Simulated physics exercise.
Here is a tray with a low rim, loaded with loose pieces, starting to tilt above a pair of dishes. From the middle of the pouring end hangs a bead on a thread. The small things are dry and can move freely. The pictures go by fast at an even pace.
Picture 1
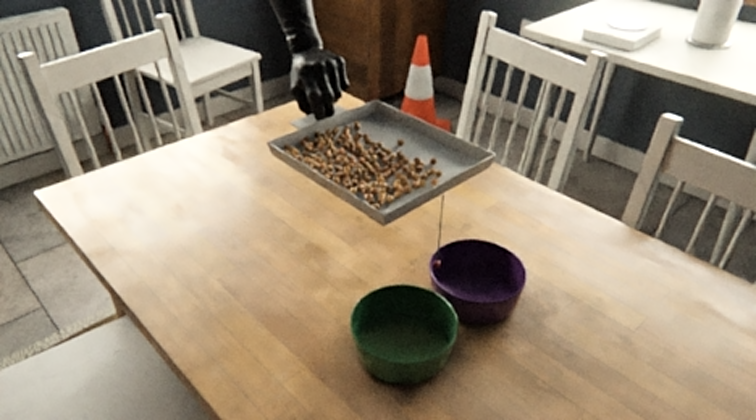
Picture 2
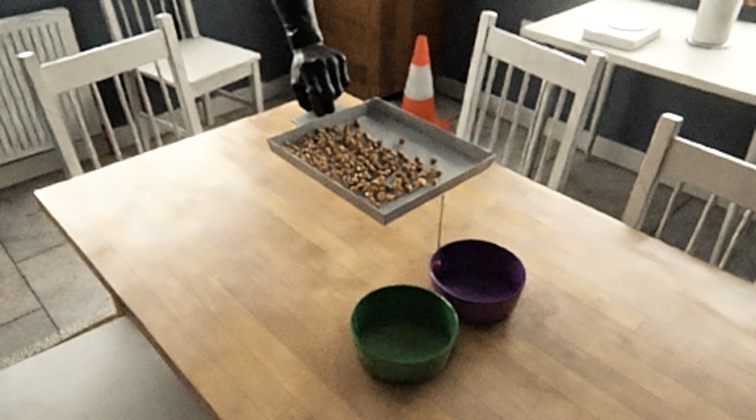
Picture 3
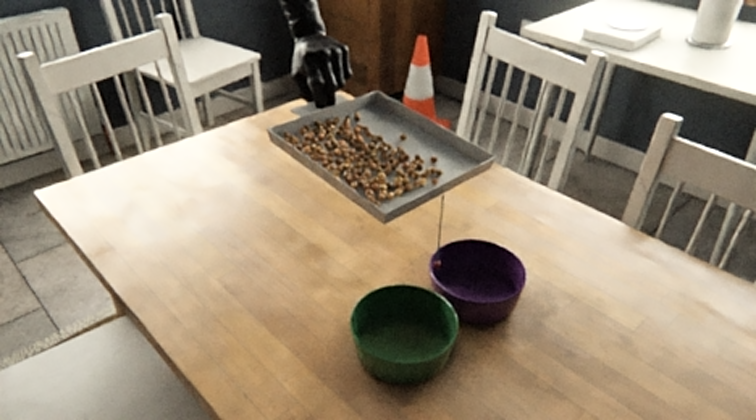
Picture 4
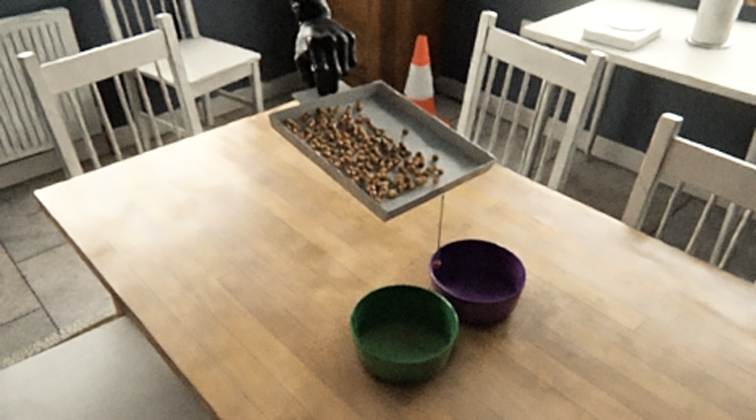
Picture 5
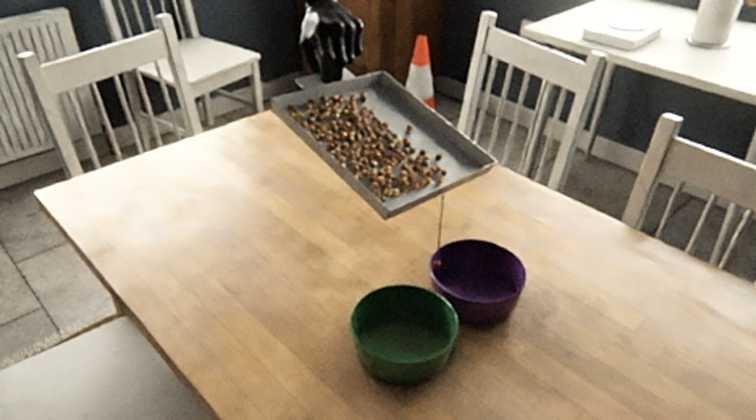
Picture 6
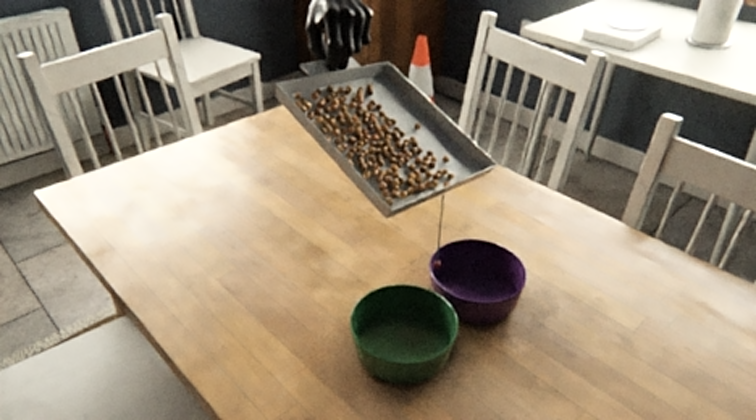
A gray tray of small round wooden beads, with a black-gloved hand at its far end, tilted gradually more steeply above a green bowl and a purple bowl, and the beads began shifting.
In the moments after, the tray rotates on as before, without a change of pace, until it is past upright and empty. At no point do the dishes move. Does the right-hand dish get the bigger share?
Yes. Most of the load heads over to the right dish, I'd guess.
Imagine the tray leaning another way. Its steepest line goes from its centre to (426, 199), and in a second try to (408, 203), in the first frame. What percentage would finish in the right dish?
Roughly 10 % in the first case and 0 % in the second.
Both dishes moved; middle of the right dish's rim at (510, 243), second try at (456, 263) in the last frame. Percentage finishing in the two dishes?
In turn about 90 and about 70 percent.
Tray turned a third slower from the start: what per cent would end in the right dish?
I'd put it at some 90 per cent.
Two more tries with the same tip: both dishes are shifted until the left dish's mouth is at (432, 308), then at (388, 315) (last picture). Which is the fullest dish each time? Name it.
In the first try it's the right-side dish, and in the second it's the right-side dish.
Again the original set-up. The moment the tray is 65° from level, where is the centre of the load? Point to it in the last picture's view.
Look about (468, 177) in the last picture.
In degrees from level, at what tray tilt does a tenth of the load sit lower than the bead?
Angle: Close to 75°.
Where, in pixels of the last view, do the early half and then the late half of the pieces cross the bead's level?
It goes through near (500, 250) first, then near (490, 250).
Soon, tray tipped steeply; most on the tray; a stray few in the right dish; about a quarter in the air.
A while on, tray tipped past a quarter turn; about a quarter on the tray; about half in the right dish; a small part outside both; about a quarter in the air.
Towards the end, tray tipped past a quarter turn; nearly all in the right dish; a small part outside both.
Finally, tray tipped past a quarter turn; none in the left dish; nearly all in the right dish; a small part outside both.
